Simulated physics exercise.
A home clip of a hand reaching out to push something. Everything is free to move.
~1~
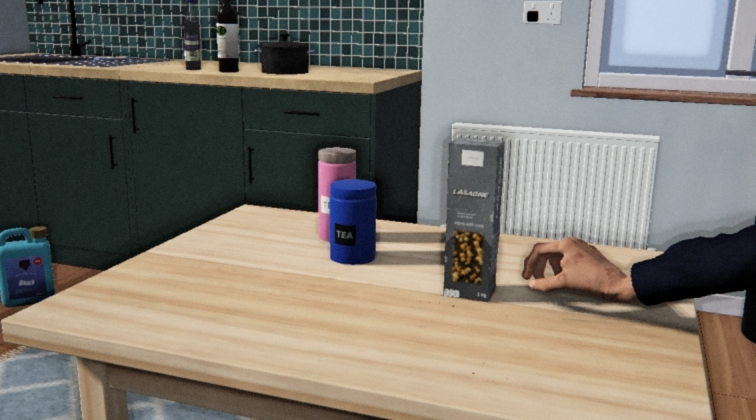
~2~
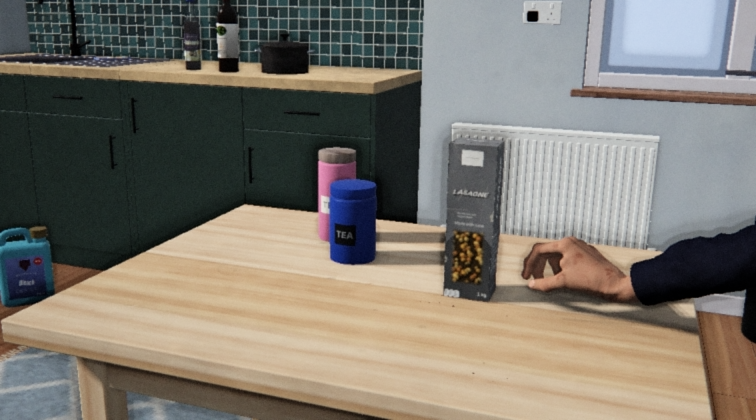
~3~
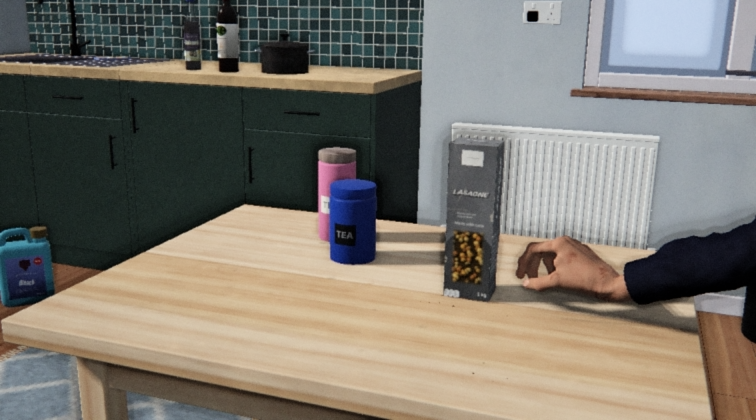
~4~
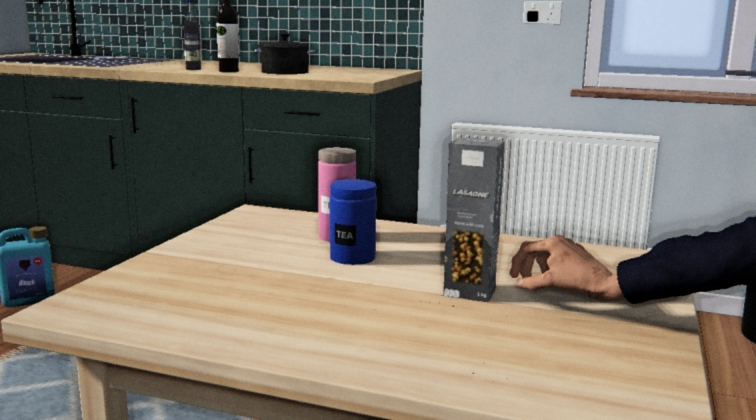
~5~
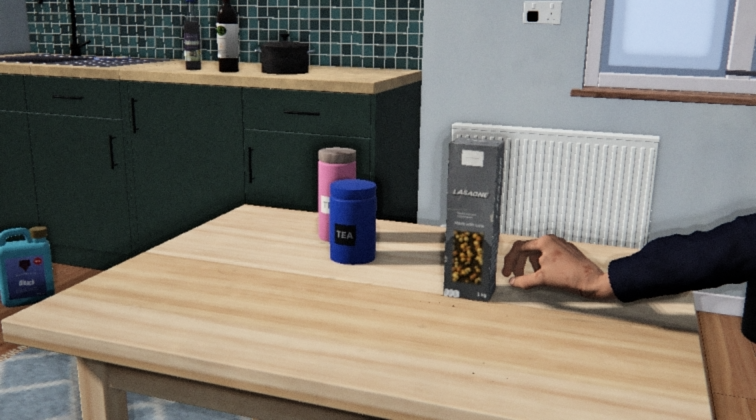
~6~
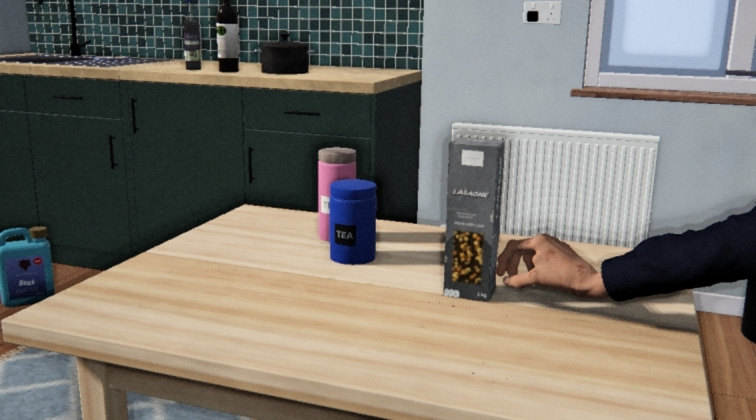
Hand in a dark sleeve moving slowly left across a wooden table towards an upright grey pasta box, canisters standing still.
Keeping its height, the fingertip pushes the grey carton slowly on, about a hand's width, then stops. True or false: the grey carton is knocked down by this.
False.
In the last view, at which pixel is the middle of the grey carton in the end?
Close to (393, 211) in the last picture.
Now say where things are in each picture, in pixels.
In the first frame, grey carton (473, 220).
In the second frame, grey carton (473, 220).
In the third frame, grey carton (473, 220).
In the fourth frame, grey carton (473, 220).
In the fifth frame, grey carton (473, 220).
In the sixth frame, grey carton (473, 220).
Then, 0.30 s on from there, grey carton shifted a little near (456, 217).
Then, 0.60 s on from there, grey carton shifted about its own width near (434, 215).
Then, 0.80 s on from there, grey carton shifted about its own width near (419, 214).
Then, 1.10 s on from there, grey carton shifted well along near (398, 211).
In the end, moved from the start, grey carton. At the end, from the last picture's camera, grey carton near (393, 210).
